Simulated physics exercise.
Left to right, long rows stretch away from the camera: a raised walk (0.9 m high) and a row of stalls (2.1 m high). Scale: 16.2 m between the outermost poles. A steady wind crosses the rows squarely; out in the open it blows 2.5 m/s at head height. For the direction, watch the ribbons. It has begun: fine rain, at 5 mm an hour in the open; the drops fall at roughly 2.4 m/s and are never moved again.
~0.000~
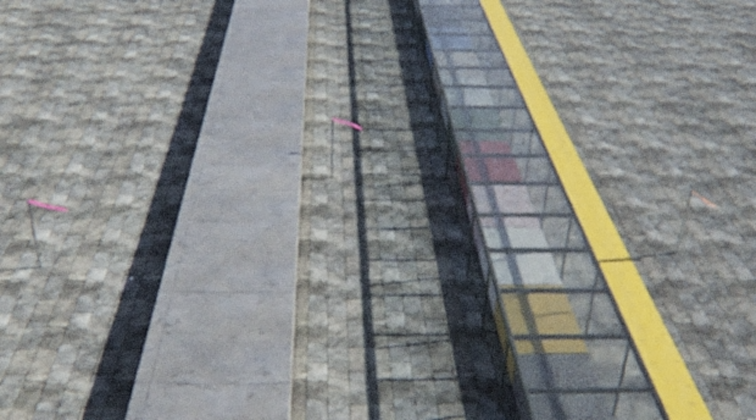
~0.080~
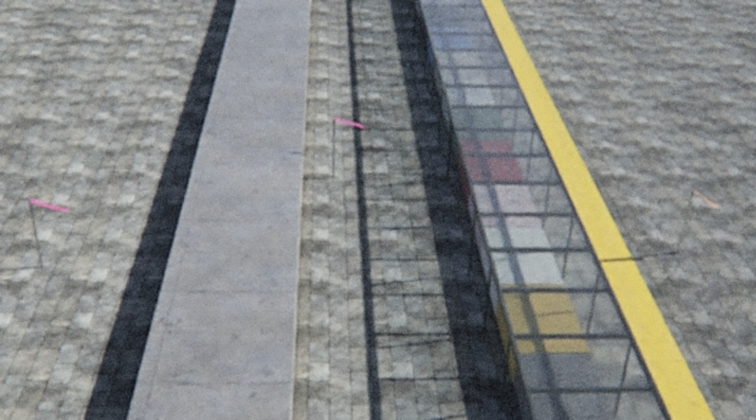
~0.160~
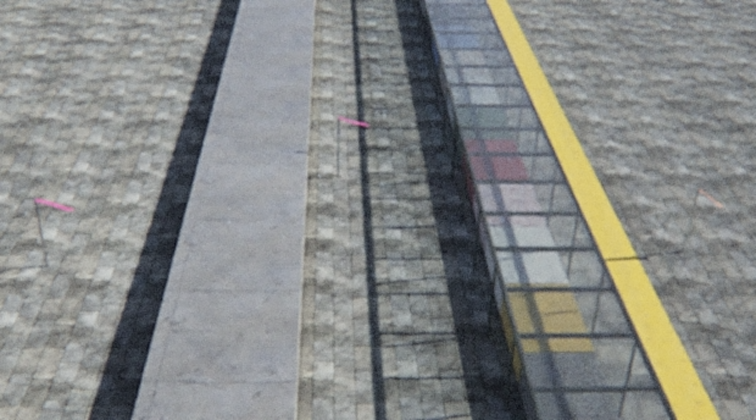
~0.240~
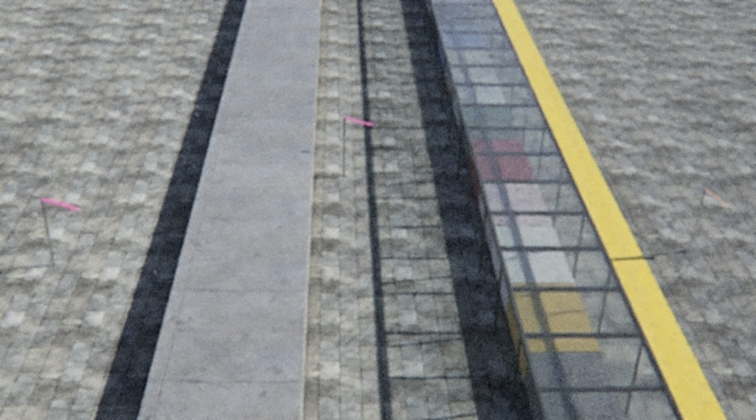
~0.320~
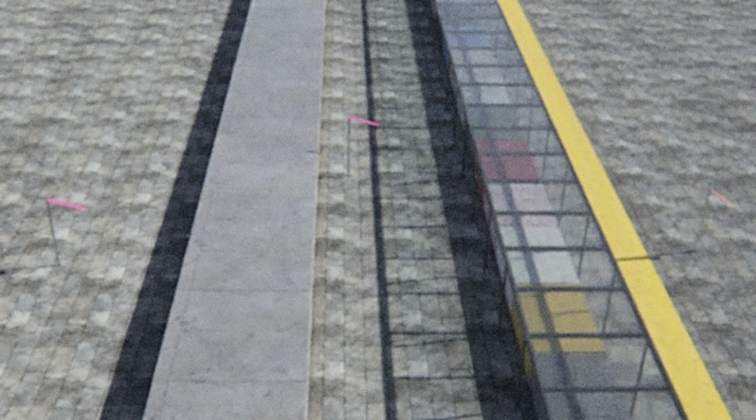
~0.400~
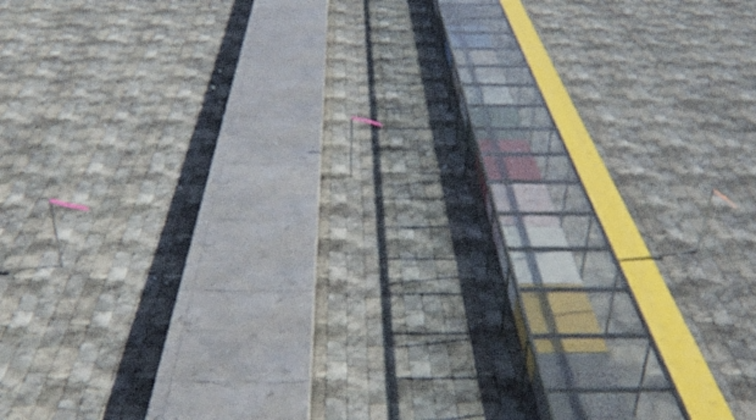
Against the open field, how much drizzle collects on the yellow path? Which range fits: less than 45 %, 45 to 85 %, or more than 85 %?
That spot gets from 45 to 85 % of the open amount.
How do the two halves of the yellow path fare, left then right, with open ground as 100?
Left roughly 35 per cent, right roughly 95 per cent.
After 10 minutes open ground has 0.8 mm and the yellow path 0.5 mm.
After 30 minutes open ground has 2.5 mm and the yellow path 1.6 mm.
After 60 minutes open ground has 5.0 mm and the yellow path 3.3 mm, so the yellow path has 65 % of the open amount; the left half of it has 37 %, the right half 94 %.
